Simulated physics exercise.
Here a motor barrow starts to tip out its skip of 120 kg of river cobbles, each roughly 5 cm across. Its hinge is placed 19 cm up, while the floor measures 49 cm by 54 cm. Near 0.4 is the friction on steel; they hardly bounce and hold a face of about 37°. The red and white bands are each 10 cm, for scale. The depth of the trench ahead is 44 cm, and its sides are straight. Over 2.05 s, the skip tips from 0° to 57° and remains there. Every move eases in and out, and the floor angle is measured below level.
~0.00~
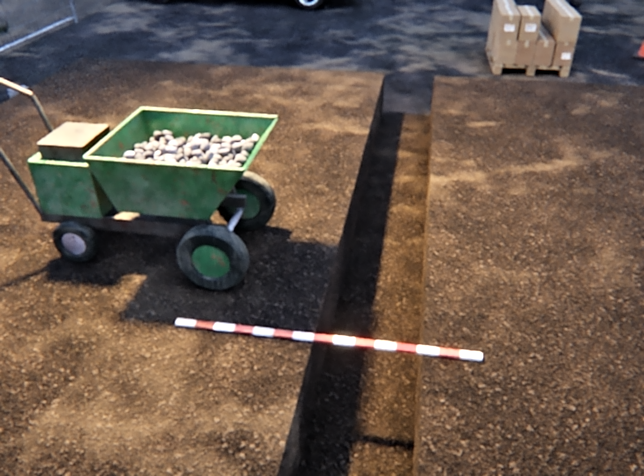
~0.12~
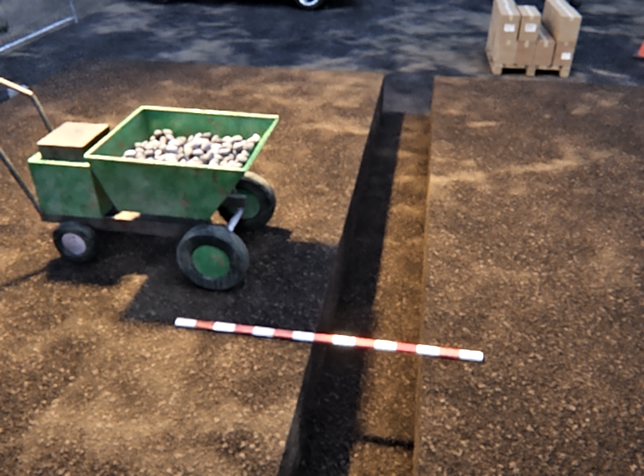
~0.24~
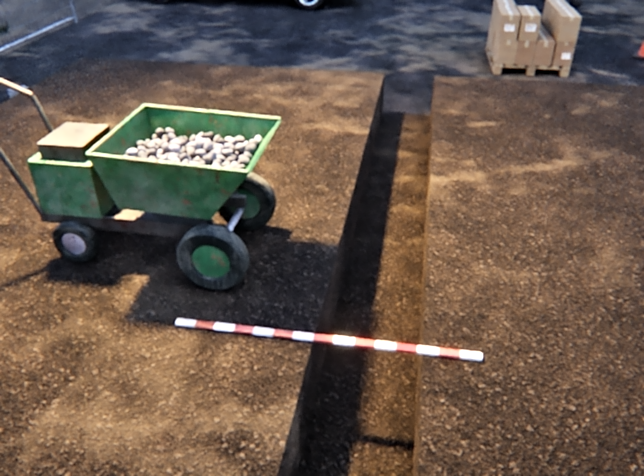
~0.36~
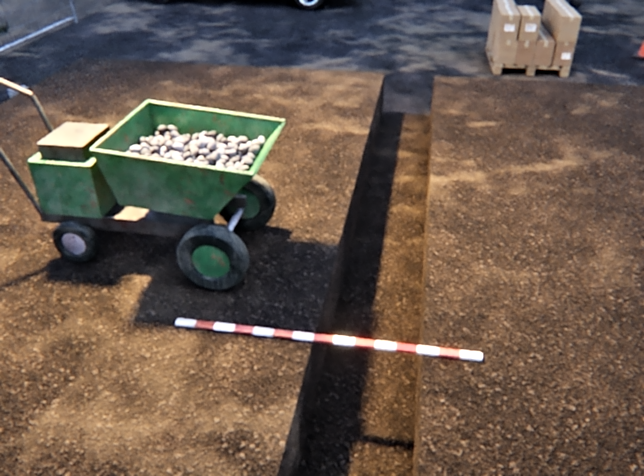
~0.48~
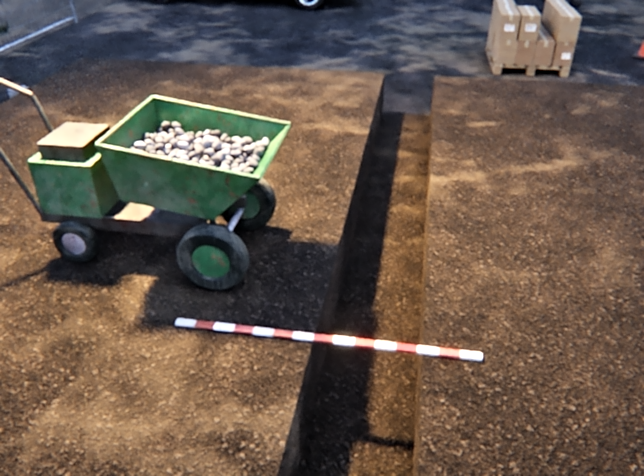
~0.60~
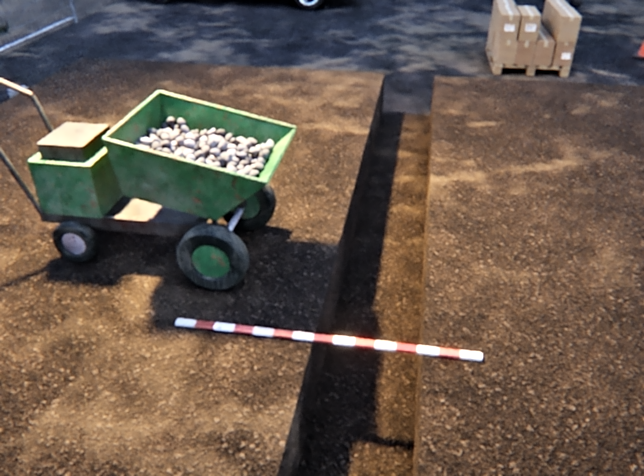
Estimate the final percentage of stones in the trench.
I would say 36 percent.
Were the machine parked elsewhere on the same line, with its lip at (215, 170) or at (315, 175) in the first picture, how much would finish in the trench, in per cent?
Near 25 per cent from the first place, 30 from the second.
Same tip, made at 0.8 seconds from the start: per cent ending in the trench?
Then roughly 45 percent.
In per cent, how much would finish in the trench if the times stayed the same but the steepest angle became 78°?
In that case around 100 percent.
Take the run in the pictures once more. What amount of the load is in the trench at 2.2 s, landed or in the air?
Roughly 5 percent of the load.
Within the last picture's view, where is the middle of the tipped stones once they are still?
Their middle ends up near (367, 329).
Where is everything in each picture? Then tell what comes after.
In the first frame, the skip is at 0°, its lip at (244, 171); the top of the load is at (205, 148).
In the second frame, the skip is at 1°, its lip at (245, 171); the top of the load is at (206, 148); the stones move at 0.1 m/s on average.
In the third frame, the skip is at 2°, its lip at (248, 173); the top of the load is at (186, 145); the stones move at 0.1 m/s on average.
In the fourth frame, the skip is at 5°, its lip at (253, 175); the top of the load is at (181, 143); the stones move at 0.2 m/s on average.
In the fifth frame, the skip is at 8°, its lip at (260, 179); the top of the load is at (185, 141); the stones move at 0.2 m/s on average.
In the sixth frame, the skip is at 12°, its lip at (267, 183); the top of the load is at (176, 135); the stones move at 0.3 m/s on average.
After 1.5 s the floor is at 48°; 100 % in the skip; the foremost stones are at (304, 203).
After 2.2 s the floor is at 57°; 94 % in the skip, 6 % in the trench; the foremost stones are at (368, 290).
After 2.5 s the floor is at 57°; 84 % in the skip, 16 % in the trench; the foremost stones are at (403, 325).
After 4.4 s the floor is at 57°; 64 % in the skip, 36 % in the trench; the foremost stones are at (416, 319).
